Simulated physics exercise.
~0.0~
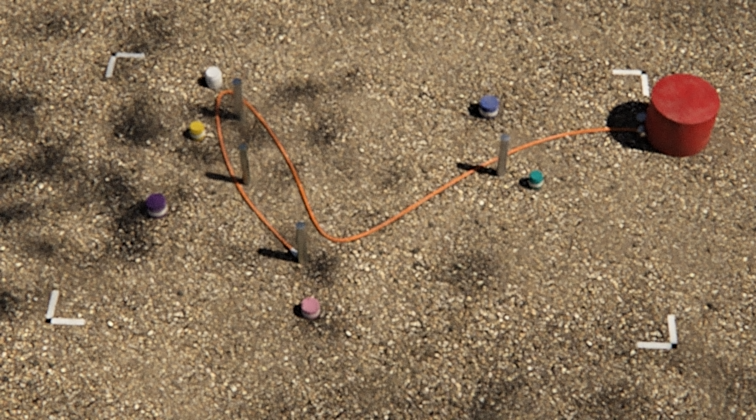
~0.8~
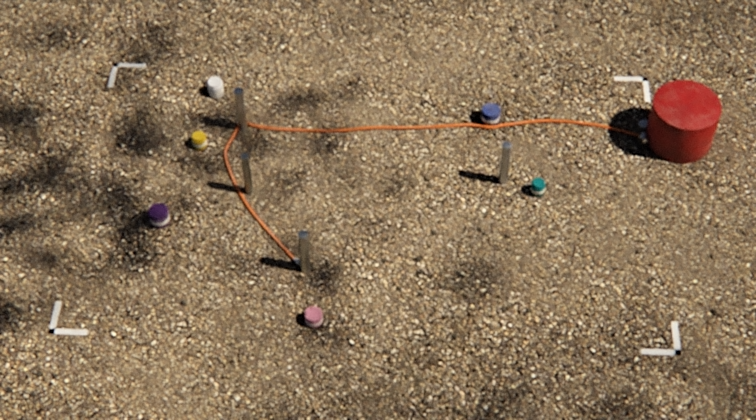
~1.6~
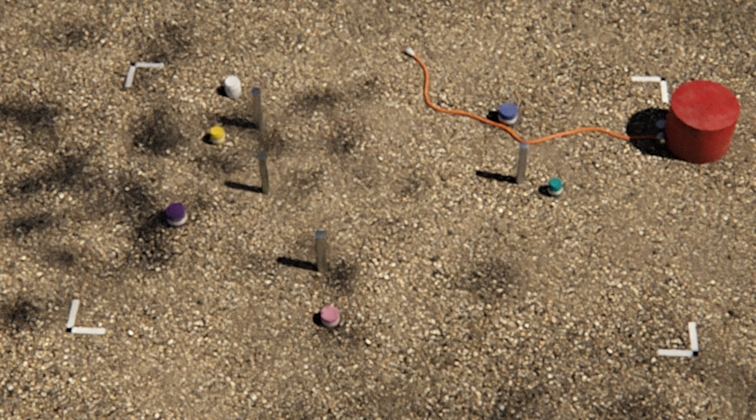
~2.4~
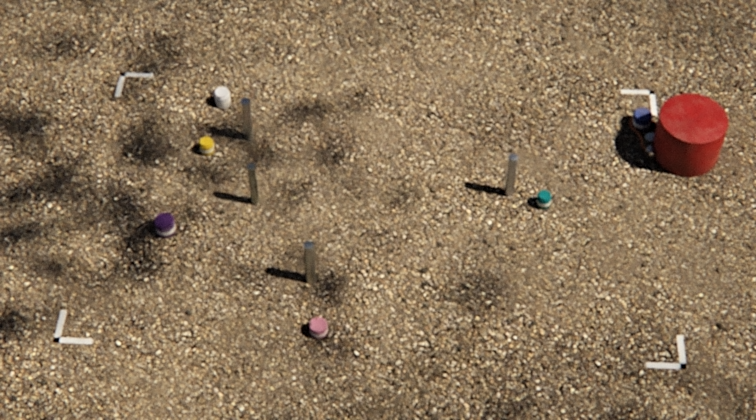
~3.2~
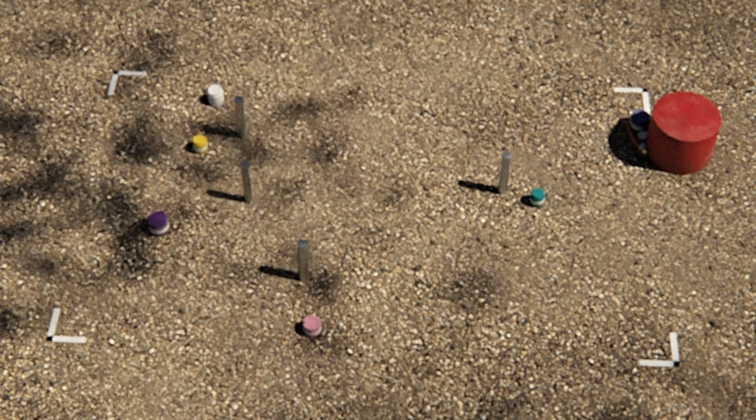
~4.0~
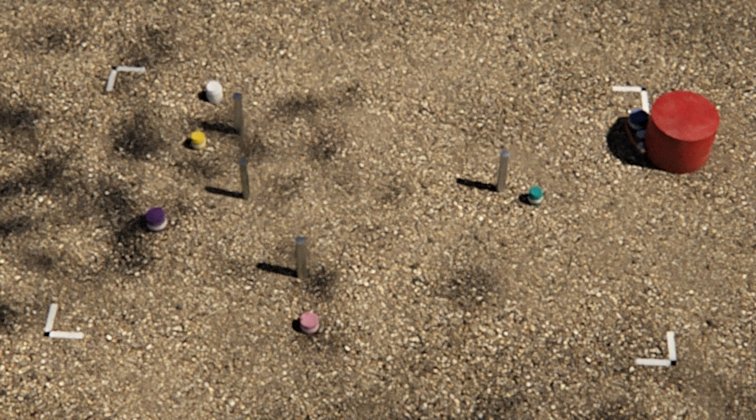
On a gravelly yard marked by white corner brackets, an orange lead runs from a red drum-shaped reel on the right, winding past upright posts among six small coloured containers. The reel draws the lead in, and its long slack bend straightens into a line reaching the blue tin. The free end then slips clear of the left-hand posts and trails toward the right, the lead bending around the near side of the blue tin. As the last of it is pulled in, the blue tin ends up beside the reel, where it stays, while the posts remain standing.
